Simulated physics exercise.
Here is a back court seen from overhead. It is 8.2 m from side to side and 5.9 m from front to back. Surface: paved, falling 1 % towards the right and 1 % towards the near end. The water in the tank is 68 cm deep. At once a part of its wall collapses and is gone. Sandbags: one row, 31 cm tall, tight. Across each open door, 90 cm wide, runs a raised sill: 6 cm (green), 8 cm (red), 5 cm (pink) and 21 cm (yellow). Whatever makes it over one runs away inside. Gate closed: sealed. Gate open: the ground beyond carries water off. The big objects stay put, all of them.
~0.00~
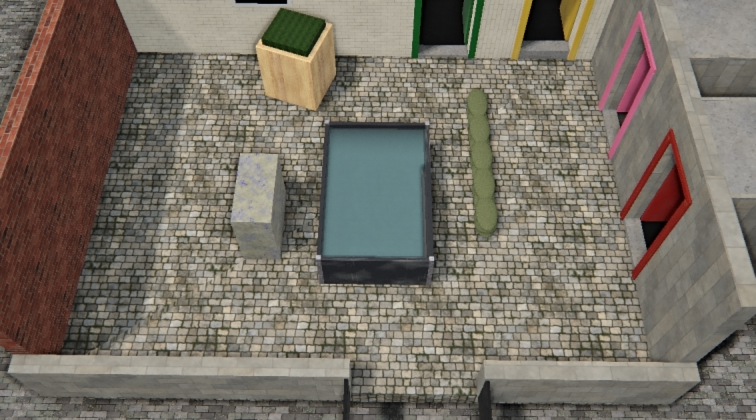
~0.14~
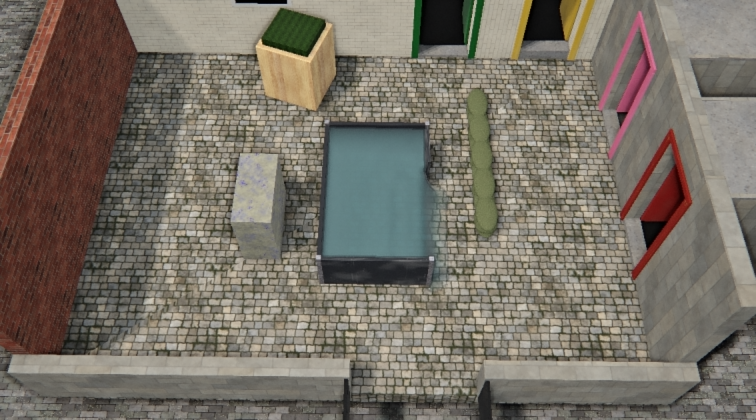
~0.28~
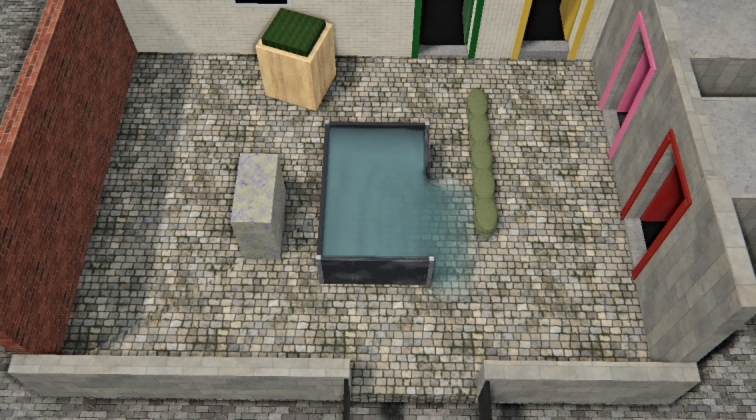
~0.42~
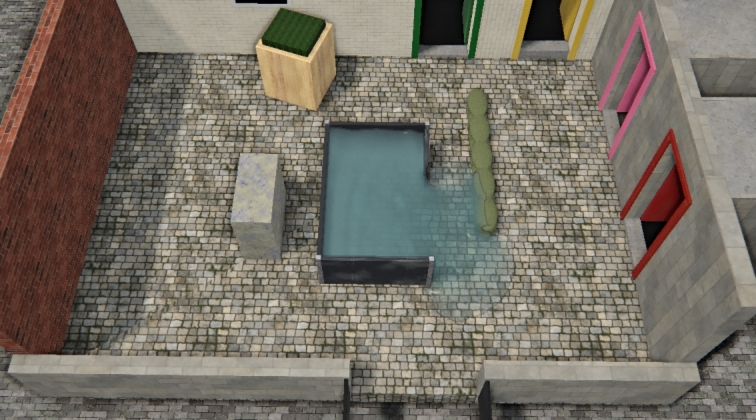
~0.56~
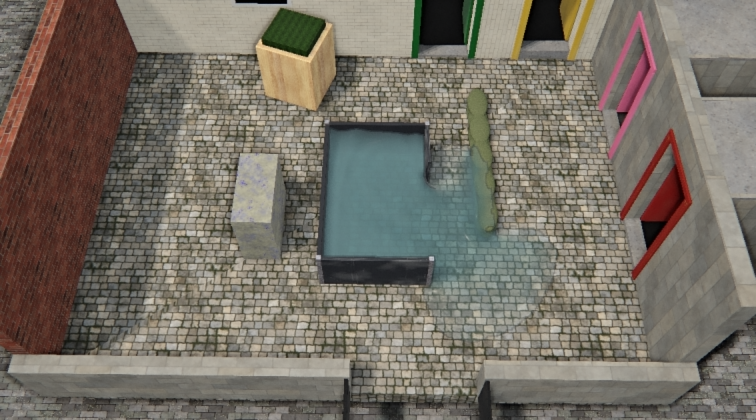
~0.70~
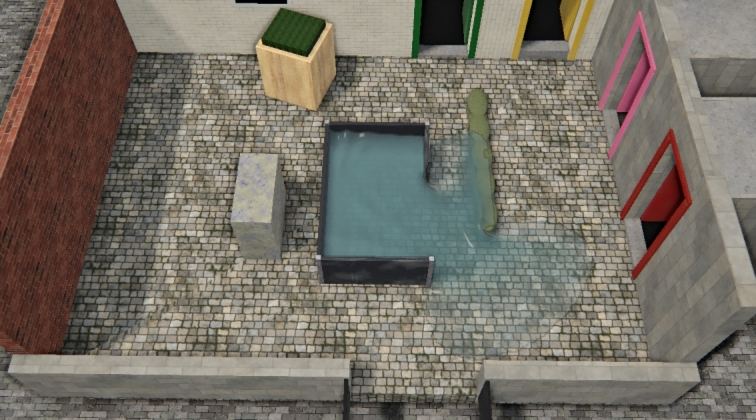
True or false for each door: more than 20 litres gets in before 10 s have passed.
Green door true, red door true, pink door true, yellow door false.
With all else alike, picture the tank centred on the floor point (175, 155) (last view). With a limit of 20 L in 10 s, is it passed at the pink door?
Pink: Within limit.
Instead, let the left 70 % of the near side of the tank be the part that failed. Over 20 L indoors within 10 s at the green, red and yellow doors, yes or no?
At green the amount is beneath the mark, at red it is beneath the mark, and at yellow it is beneath the mark.
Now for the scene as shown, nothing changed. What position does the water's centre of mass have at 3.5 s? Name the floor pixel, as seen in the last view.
About (484, 240).
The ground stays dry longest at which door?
It would be the yellow one.
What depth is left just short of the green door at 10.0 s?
Roughly 5.5 centimetres.
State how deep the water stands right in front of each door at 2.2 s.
Depths in cm: Green 3, red 21, pink 1, yellow 0.
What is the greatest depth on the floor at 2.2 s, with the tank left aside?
About 45 cm at most.
After 1.4 s water covers 30 % of the floor and is deepest (44 cm) near (468, 229); green door 1 cm at the sill, 0 L in, red door 13 cm at the sill, 20 L in, pink door not reached, yellow door not reached.
After 2.2 s water covers 30 % of the floor and is deepest (45 cm) near (649, 381); green door 3 cm at the sill, 20 L in, red door 21 cm at the sill, 67 L in, pink door not reached, yellow door not reached.
After 3.5 s water covers 35 % of the floor and is deepest (22 cm) near (596, 380); green door 9 cm at the sill, 76 L in, red door 17 cm at the sill, 130 L in, pink door 4 cm at the sill, 0 L in, yellow door not reached.
After 6.0 s water covers 55 % of the floor and is deepest (18 cm) near (531, 87); green door 11 cm at the sill, 123 L in, red door 10 cm at the sill, 162 L in, pink door 6 cm at the sill, 3 L in, yellow door 15 cm at the sill, 0 L in.
After 10.0 s water covers 70 % of the floor and is deepest (12 cm) near (612, 192); green door 6 cm at the sill, 139 L in, red door 8 cm at the sill, 169 L in, pink door 10 cm at the sill, 48 L in, yellow door 7 cm at the sill, 0 L in.
